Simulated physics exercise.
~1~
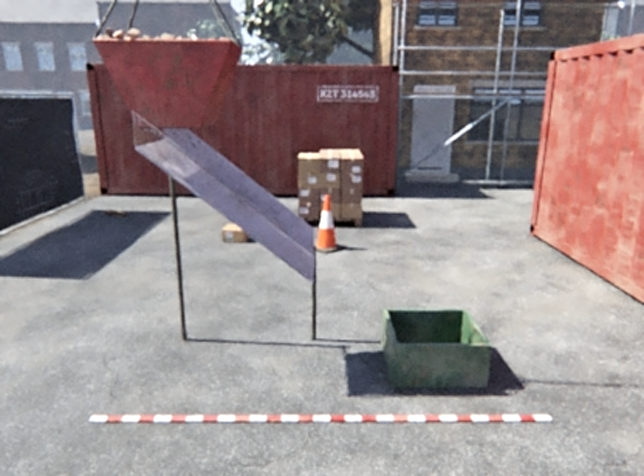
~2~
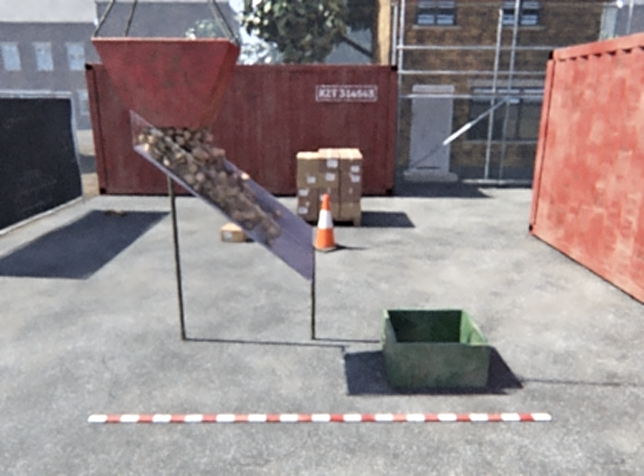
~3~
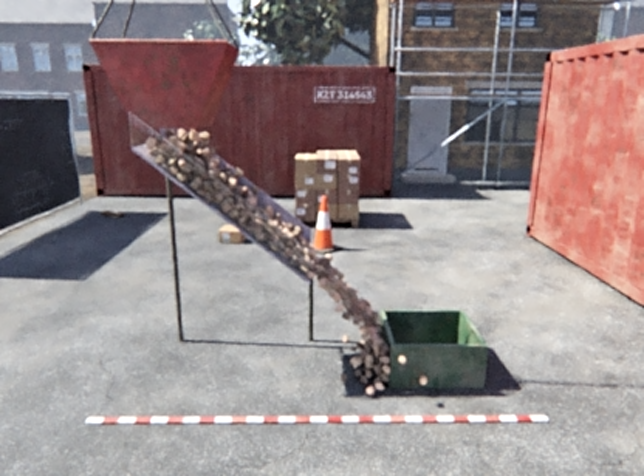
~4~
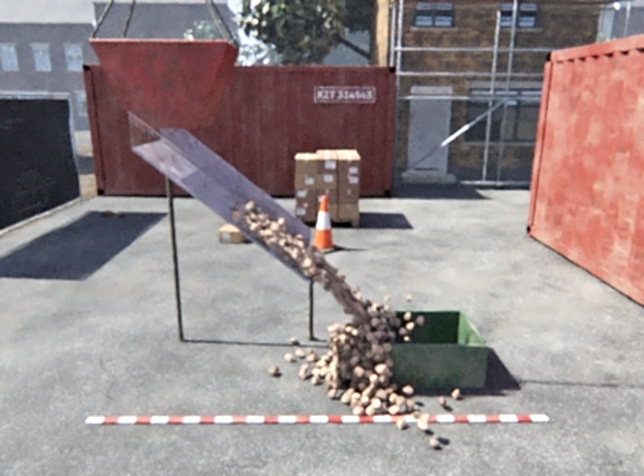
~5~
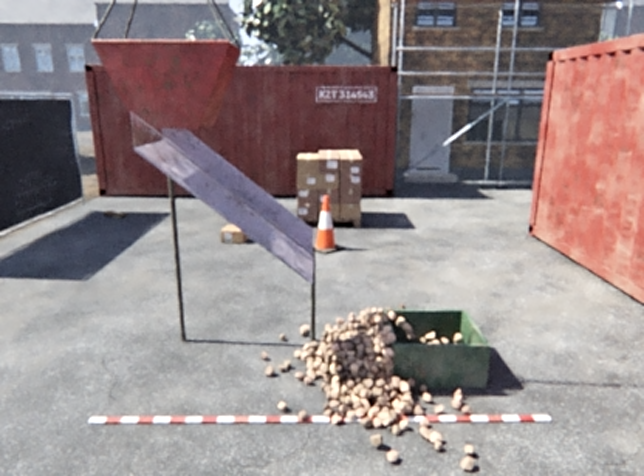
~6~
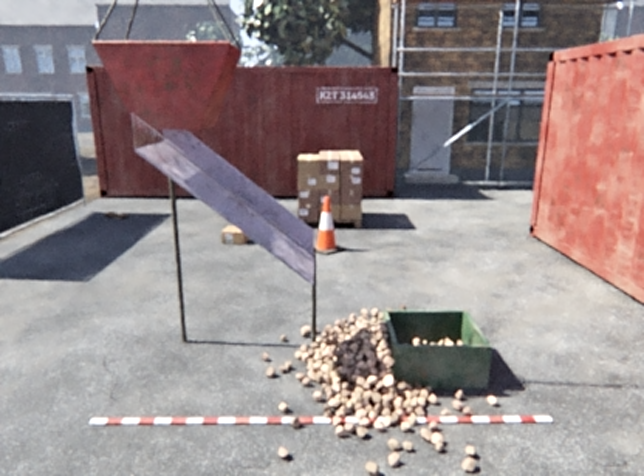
At first, a red skip heaped with stones hangs above a sloping steel chute in a paved yard, with a green bin standing below and to the right. The stones drop out of the skip's bottom and spread down the chute. They pour off its lower end, striking the ground around the bin's left side. As the chute empties, the pile grows, and stray stones roll toward and past the red and white striped strip. Finally, most of the stones lie heaped left of the bin, with only a few inside and some scattered in front.
